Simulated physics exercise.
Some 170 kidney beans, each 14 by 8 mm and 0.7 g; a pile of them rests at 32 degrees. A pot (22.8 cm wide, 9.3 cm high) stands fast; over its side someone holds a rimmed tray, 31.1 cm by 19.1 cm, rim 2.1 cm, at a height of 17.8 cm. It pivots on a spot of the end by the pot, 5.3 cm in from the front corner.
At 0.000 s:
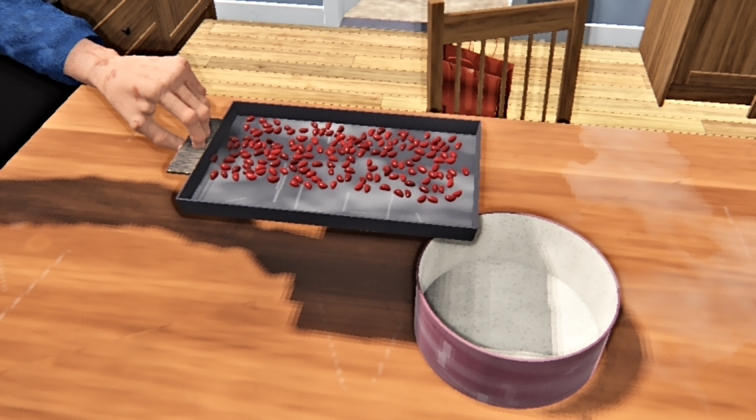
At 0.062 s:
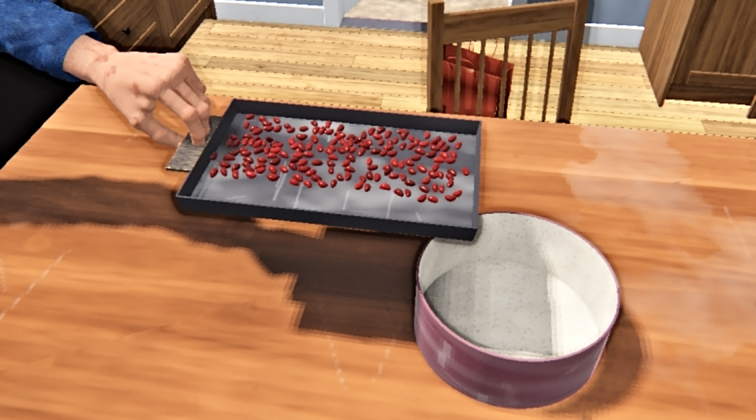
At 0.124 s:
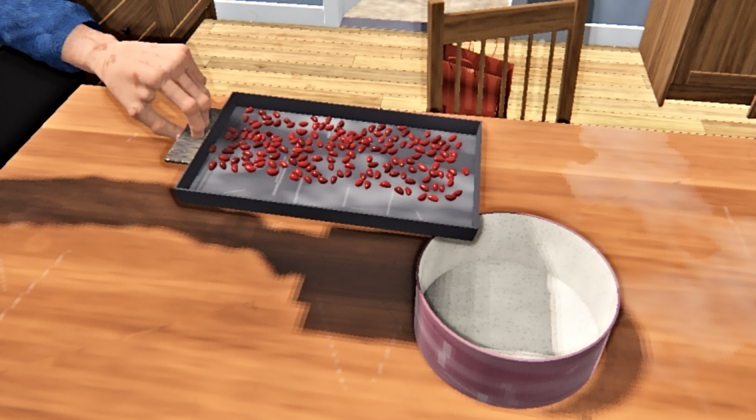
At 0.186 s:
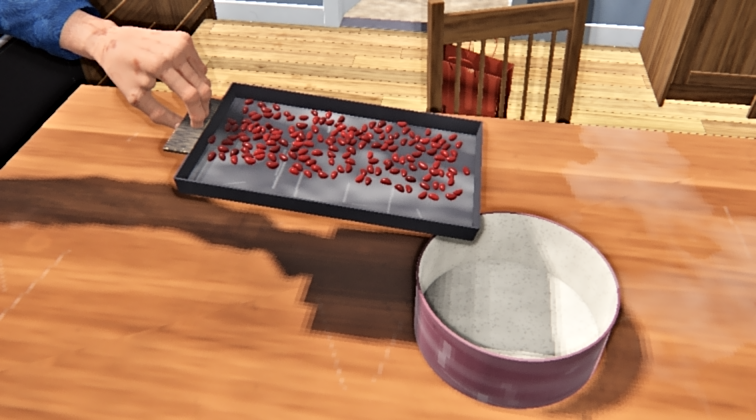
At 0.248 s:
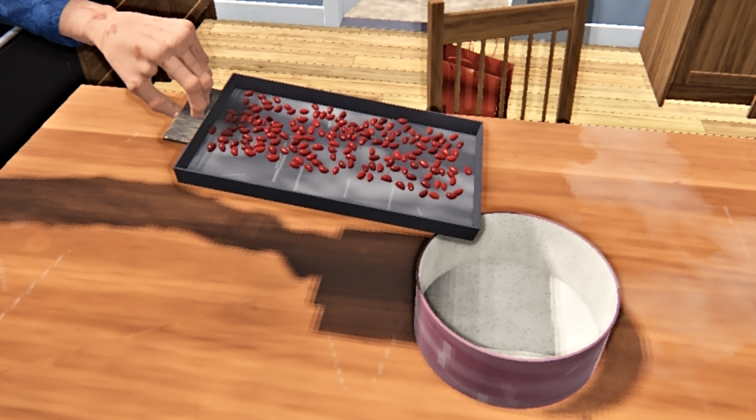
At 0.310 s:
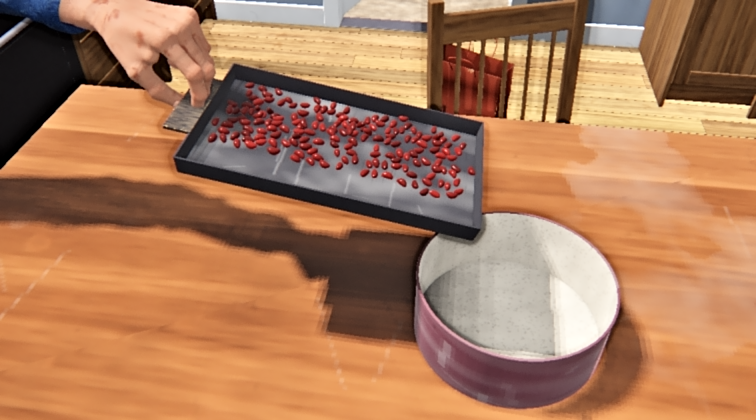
On a wooden kitchen table, a hand slowly raising the left end of a dark tray of red beans beside a pot.
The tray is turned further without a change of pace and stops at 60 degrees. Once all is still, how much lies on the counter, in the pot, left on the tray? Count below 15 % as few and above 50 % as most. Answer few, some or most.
Counter few, pot few, tray most.
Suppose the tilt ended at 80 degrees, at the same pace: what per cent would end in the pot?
Then about 40 per cent.
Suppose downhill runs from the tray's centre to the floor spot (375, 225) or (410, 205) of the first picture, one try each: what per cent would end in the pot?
About 0 and 5 per cent.
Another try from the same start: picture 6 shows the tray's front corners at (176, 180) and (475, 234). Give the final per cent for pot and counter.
Pot 5, counter 0.
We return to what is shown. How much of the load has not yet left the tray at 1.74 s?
Roughly 95 per cent.
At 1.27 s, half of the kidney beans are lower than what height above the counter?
Some 22 cm.
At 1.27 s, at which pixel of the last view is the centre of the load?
Around (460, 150).
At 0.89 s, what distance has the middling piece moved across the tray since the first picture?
Some 7 cm.
After 0.89 s, tilt 34 degrees; the tray holds 100 %, the pot 0 %.
After 1.27 s, tilt 49 degrees; the tray holds 100 %, the pot 0 %.
After 1.74 s, tilt 60 degrees; the tray holds 95 %, the pot 5 %.
In the end, at 2.7 s, counter 0 %, pot 5 %, tray 95 %.
